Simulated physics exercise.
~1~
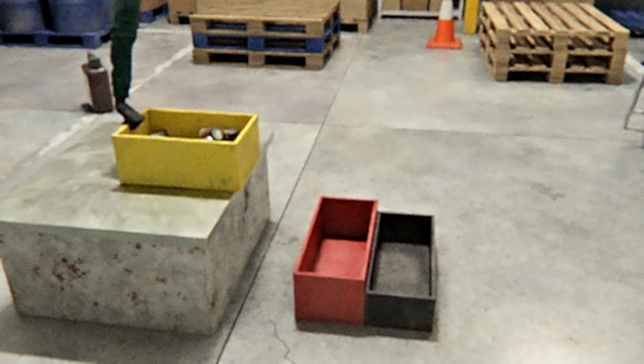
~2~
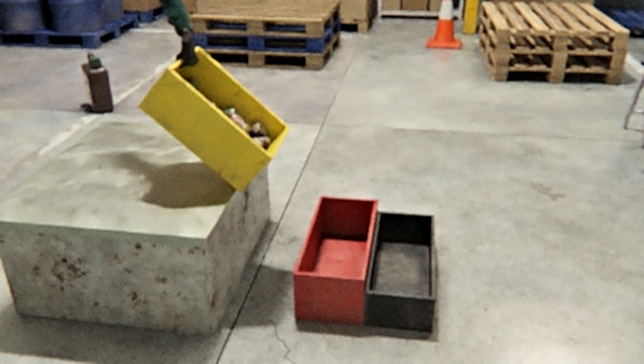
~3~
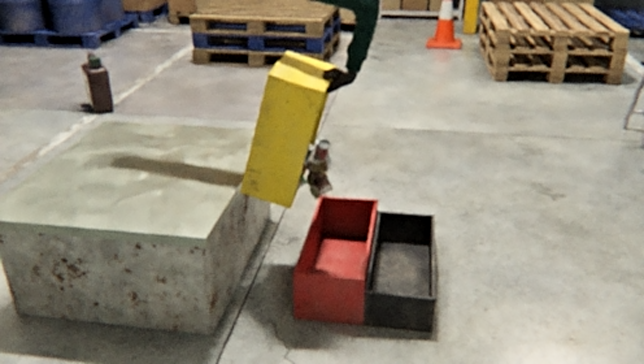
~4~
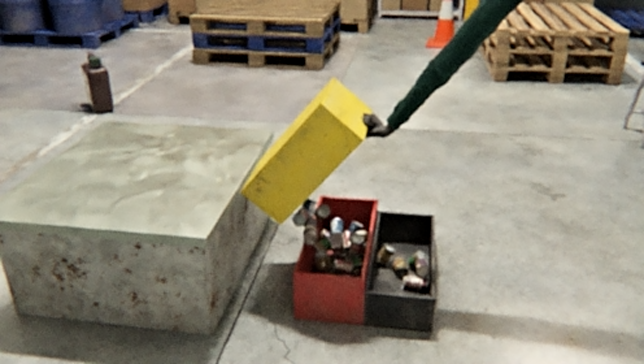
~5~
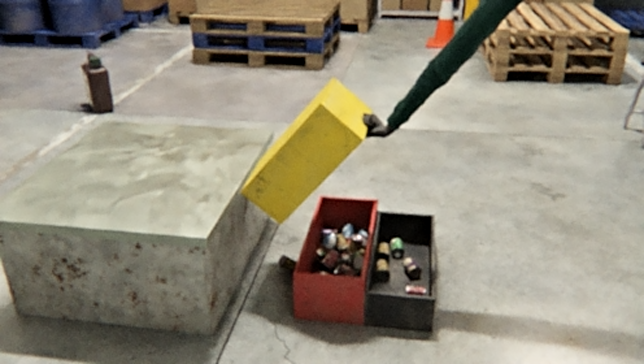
On a concrete warehouse floor, seen from slightly above, a yellow crate of small tins sits on a blocky grey bench at left, with an empty red box and black tub side by side to its right. Wooden pallets and an orange cone stand behind. A dark green arm grips the crate, lifts and tips it rightward over the bench's edge. Tins slide out and tumble down, most into the red box and a few into the black tub. The crate stays tilted, while one tin rests on the floor between bench and red box.
